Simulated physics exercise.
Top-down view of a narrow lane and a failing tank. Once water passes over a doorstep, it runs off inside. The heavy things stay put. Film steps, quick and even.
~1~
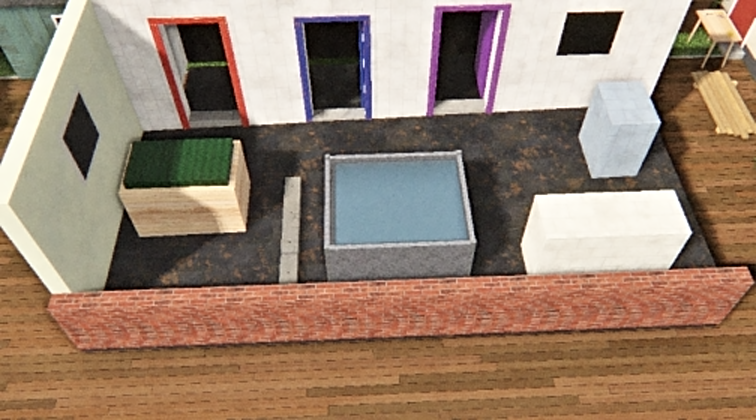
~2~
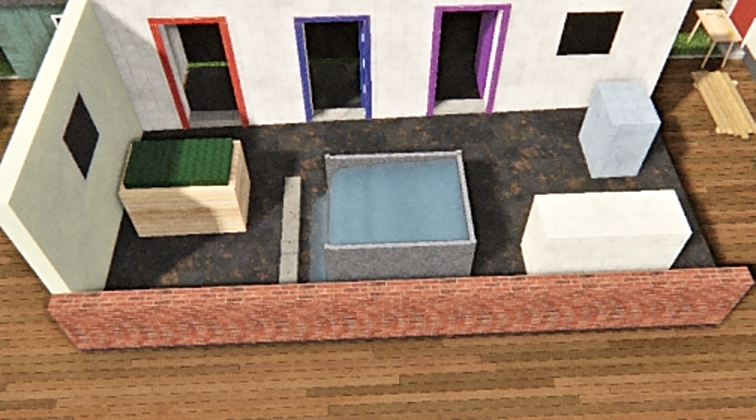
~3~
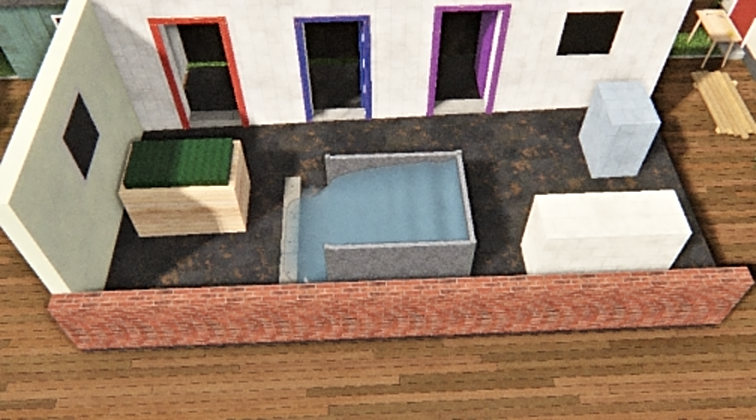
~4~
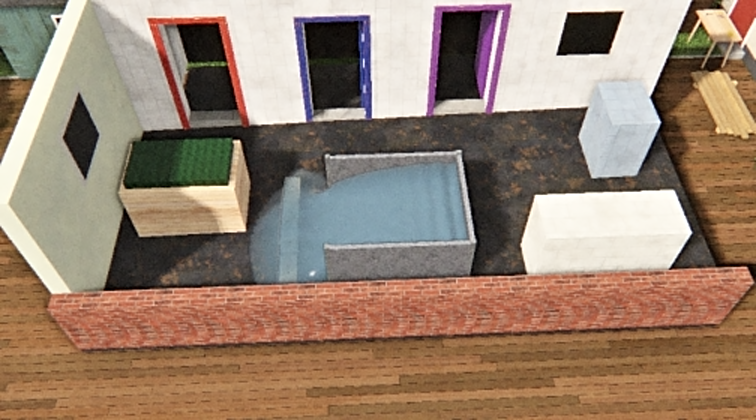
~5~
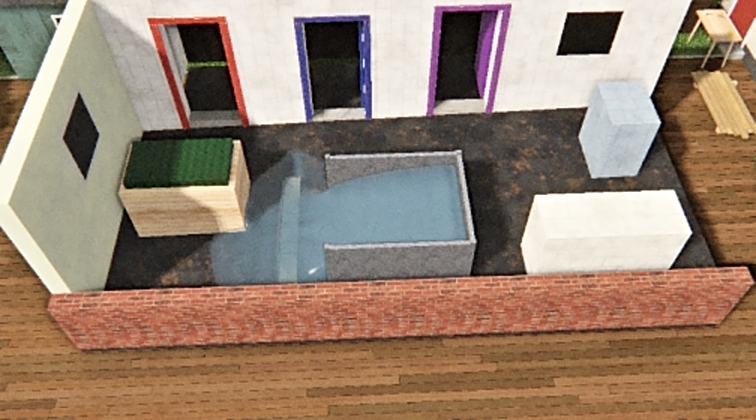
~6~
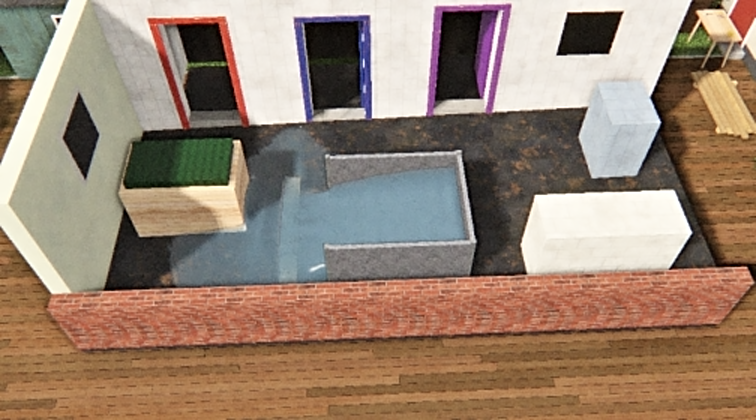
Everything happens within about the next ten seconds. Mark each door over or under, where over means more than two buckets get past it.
Purple door - under; red door - over; blue door - over.
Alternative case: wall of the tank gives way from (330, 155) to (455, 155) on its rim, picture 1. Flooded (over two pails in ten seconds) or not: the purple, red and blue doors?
The purple one takes more, the red one keeps below it, the blue one takes more.
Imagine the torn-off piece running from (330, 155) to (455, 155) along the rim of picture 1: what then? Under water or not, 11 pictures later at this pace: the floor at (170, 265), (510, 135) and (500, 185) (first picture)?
Taking the three spots as listed, they end up spared, inundated and spared.
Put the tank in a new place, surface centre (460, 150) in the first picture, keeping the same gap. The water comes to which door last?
That's the purple one.
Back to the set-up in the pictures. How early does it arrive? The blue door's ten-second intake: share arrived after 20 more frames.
About 35 %.
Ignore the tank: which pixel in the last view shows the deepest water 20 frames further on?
It should be deepest at about (139, 152).
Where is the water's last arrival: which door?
Result: The one in purple.
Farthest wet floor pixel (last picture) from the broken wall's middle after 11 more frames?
I'd point to (143, 136).
A moment on, water covers 35 % of the floor; the purple door not reached, the red door wet at the sill, nothing in, the blue door under two buckets in.
Next, water covers 45 % of the floor; the purple door not reached, the red door under two buckets in, the blue door over two buckets in.
Then, water covers 60 % of the floor; the purple door wet at the sill, nothing in, the red door under two buckets in, the blue door far over two buckets in.
Later, water covers 75 % of the floor; the purple door wet at the sill, nothing in, the red door over two buckets in, the blue door far over two buckets in.
In the end, water covers 85 % of the floor; the purple door wet at the sill, nothing in, the red door over two buckets in, the blue door far over two buckets in.
